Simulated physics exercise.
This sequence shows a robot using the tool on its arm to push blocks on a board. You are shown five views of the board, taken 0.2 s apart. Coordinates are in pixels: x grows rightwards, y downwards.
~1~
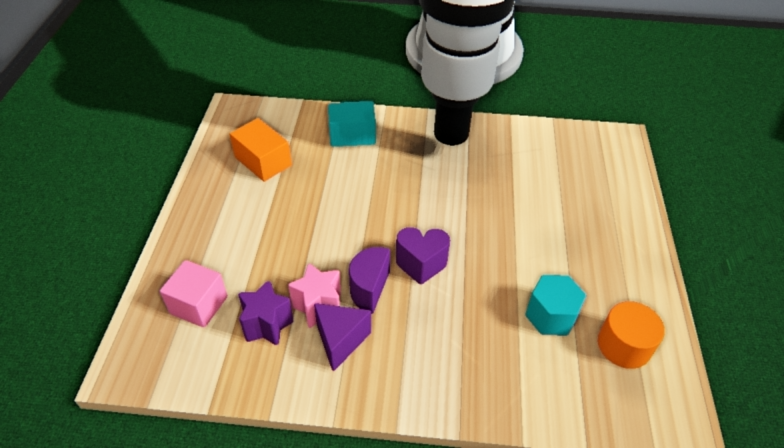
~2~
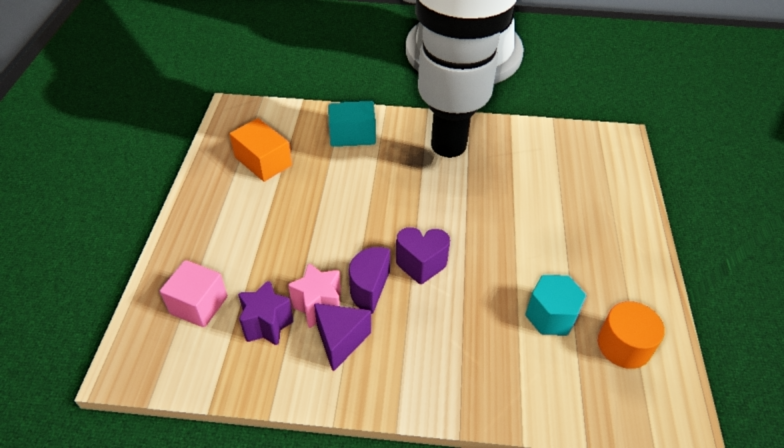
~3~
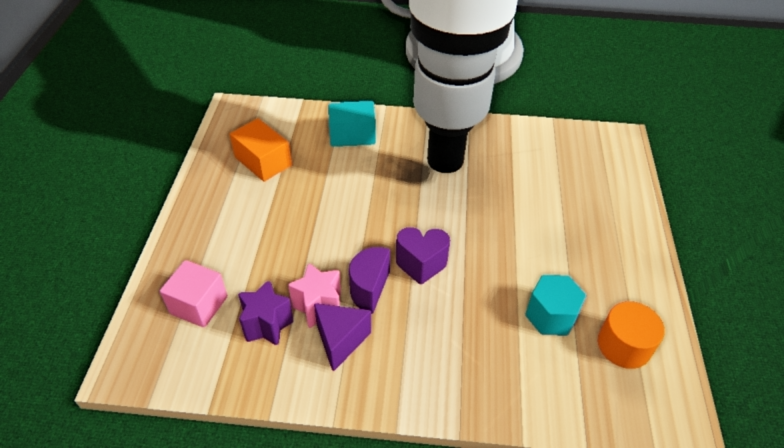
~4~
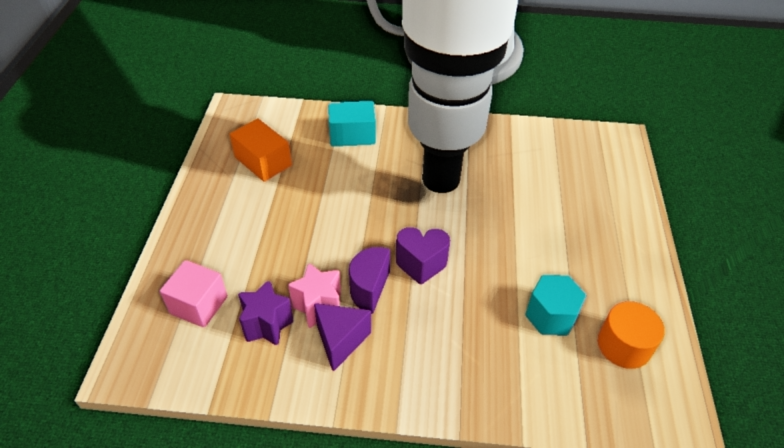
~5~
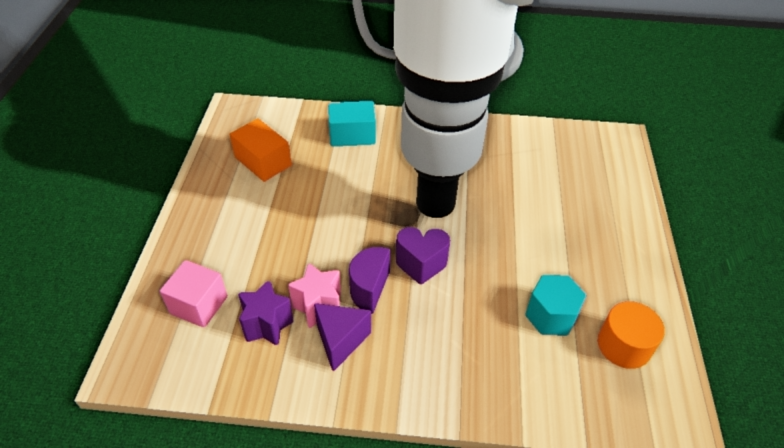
The clip opens on a wooden board scattered with orange, teal, pink and purple blocks, with a robot arm's dark-tipped tool near the top edge. The tool moves steadily down the board, drifting slightly left, until its tip is just above the purple heart, while all the blocks stay still.
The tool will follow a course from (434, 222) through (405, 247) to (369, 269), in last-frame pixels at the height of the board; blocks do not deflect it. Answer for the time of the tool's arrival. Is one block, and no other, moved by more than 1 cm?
I expect not.
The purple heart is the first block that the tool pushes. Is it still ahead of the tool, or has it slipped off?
The tool passes it.
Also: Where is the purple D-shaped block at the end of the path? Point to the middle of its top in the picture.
The centre of its top will be at (351, 286).
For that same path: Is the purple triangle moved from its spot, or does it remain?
When the path is over, the purple triangle is still on its spot.
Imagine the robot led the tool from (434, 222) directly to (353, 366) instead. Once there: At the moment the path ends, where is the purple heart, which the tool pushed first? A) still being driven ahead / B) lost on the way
Letter B.
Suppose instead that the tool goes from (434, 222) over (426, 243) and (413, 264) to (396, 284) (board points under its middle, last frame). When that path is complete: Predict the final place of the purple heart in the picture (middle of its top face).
My best guess is (403, 293).
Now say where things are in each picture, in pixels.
Lower end of the tool (451, 135), tops of blocks, pink star-shaped block (316, 284), purple triangle (339, 321), purple D-shaped block (368, 266), purple heart (423, 241), in the first frame.
Tool (449, 147), blocks as before, in the second frame.
Tool (445, 162), blocks as before, in the third frame.
Tool (441, 181), blocks as before, in the fourth frame.
Tool (436, 205), pink star-shaped block (316, 284), purple triangle (339, 321), purple D-shaped block (368, 266), purple heart (423, 241), in the fifth frame.
On the path given first. Halfway along, tool (405, 230); purple heart (419, 251), turned 25° anticlockwise.
At the end, tool (369, 253); pink star-shaped block (313, 285); purple triangle not moved; purple D-shaped block (351, 286), turned 10° anticlockwise; purple heart (413, 258), turned 55° anticlockwise.
